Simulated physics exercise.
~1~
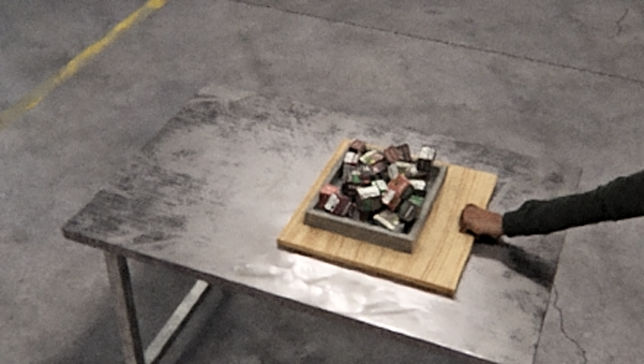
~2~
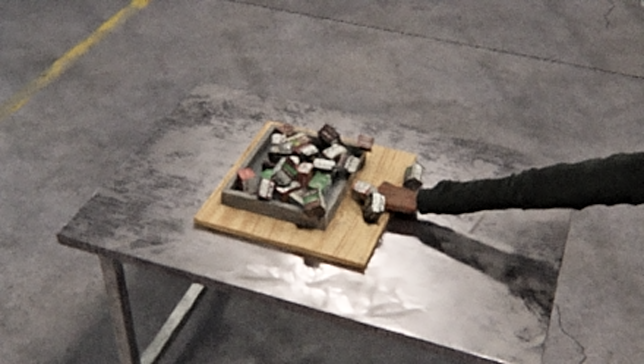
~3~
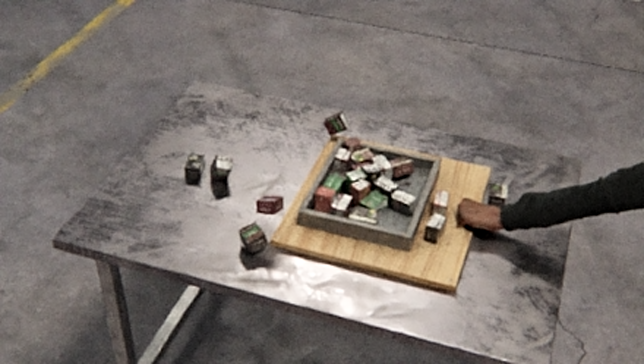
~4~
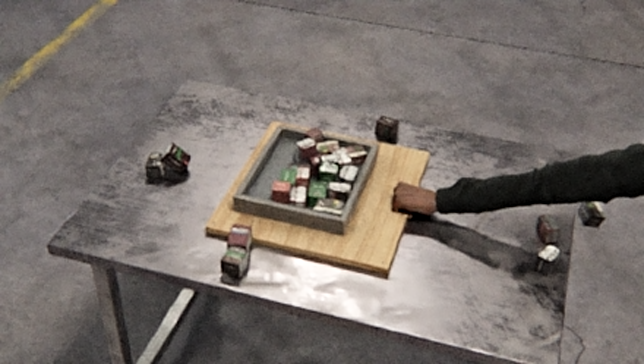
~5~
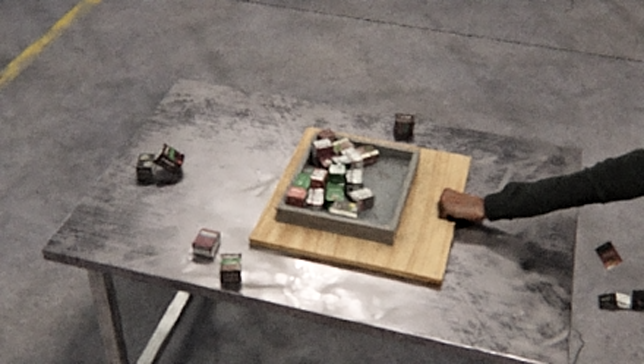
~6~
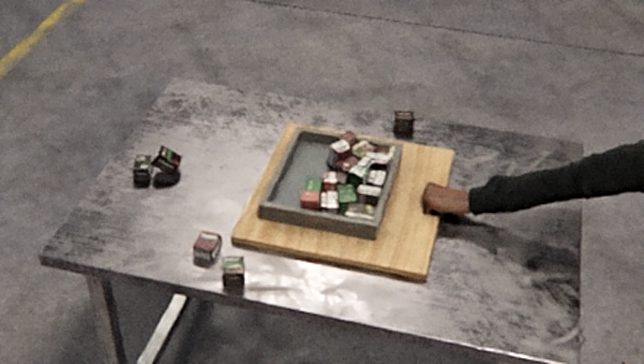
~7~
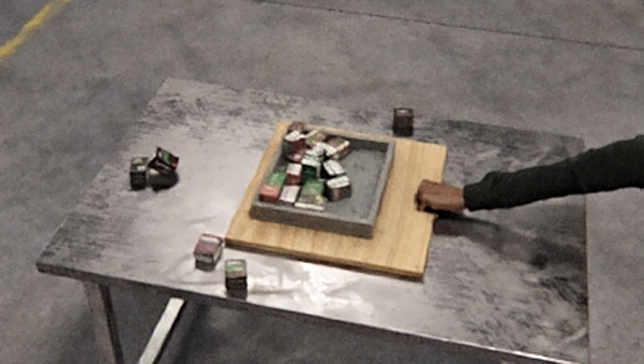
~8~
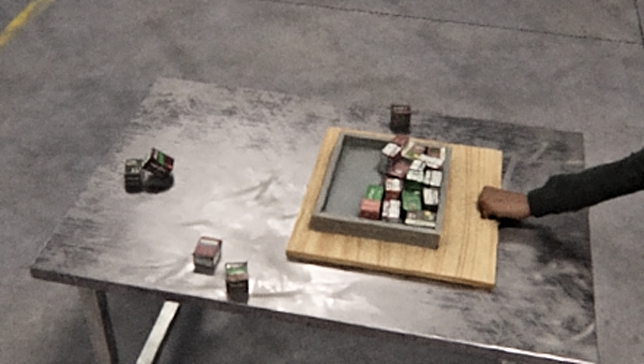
A board slides back and forth under a hand, its grey crate spilling several small cartons.
